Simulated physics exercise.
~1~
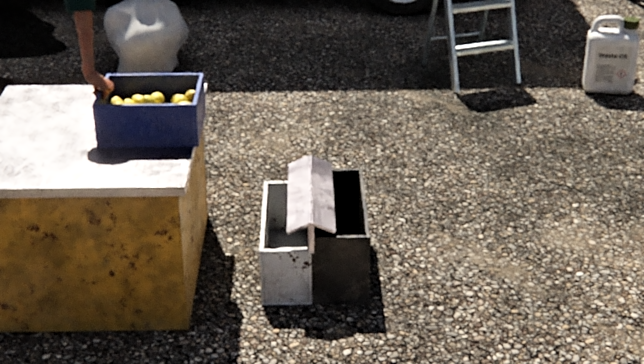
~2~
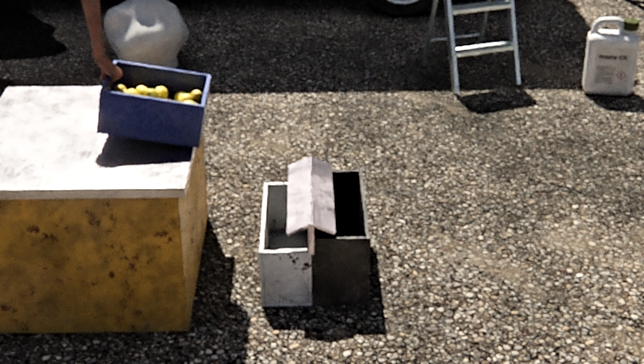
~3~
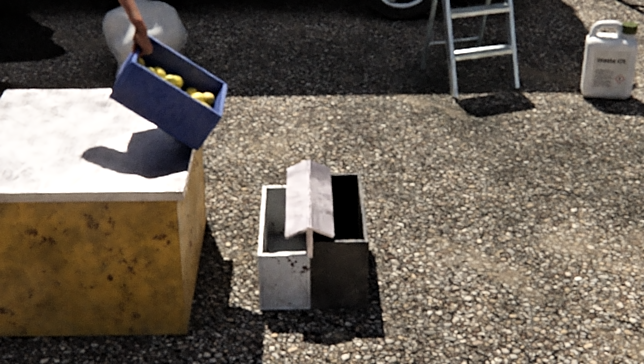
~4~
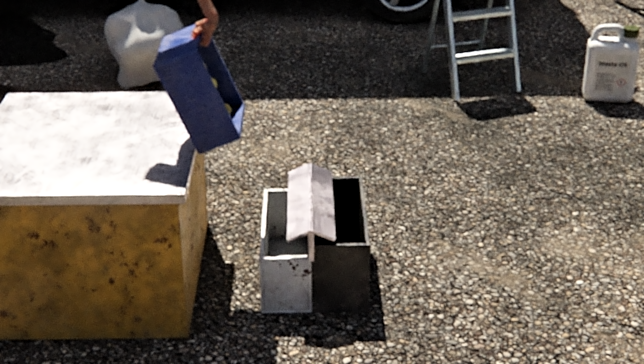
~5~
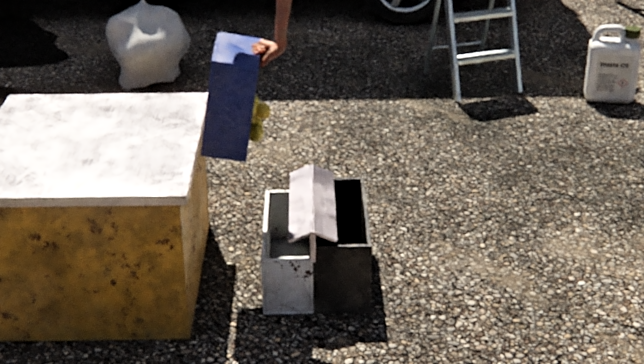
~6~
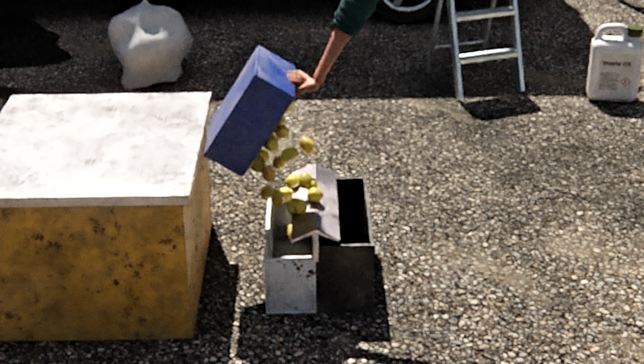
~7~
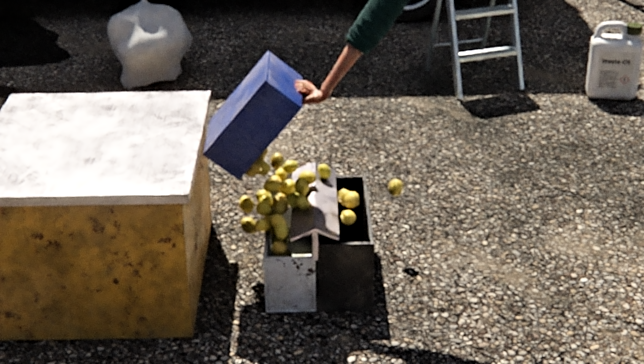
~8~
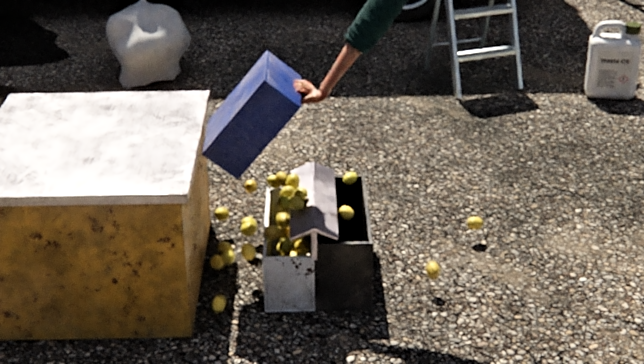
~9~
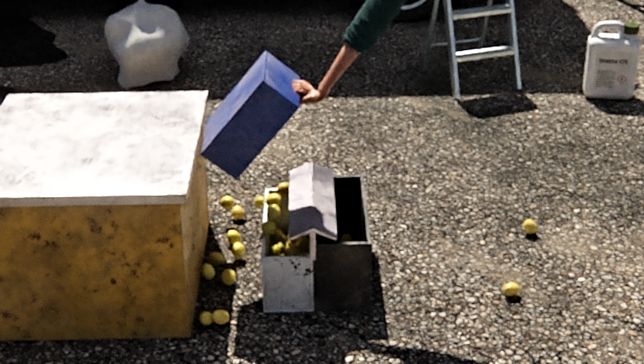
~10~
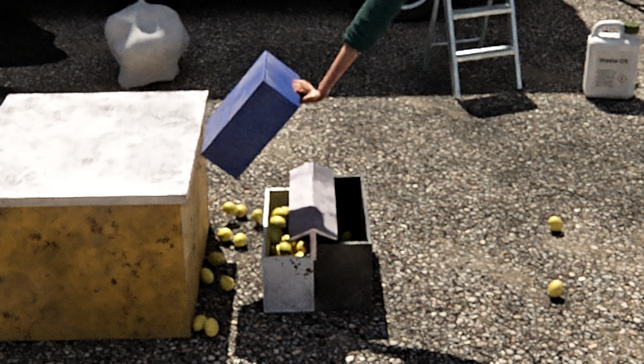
At first, a hand holds a blue crate of yellow lemons at the end of a bench, near a white tote and a black trough with a peaked ridge between them. The hand lifts the crate and tips it steadily to the right until it is past upright. The lemons then tumble out in a bunch over the tote and ridge. Most drop into the white tote, while some scatter on the ground beside the bench and a few bounce away to the right. Finally, the crate stays held upside down at a slant, with lemons resting in the tote, several on the gravel to its left and two plainly visible far to the right.
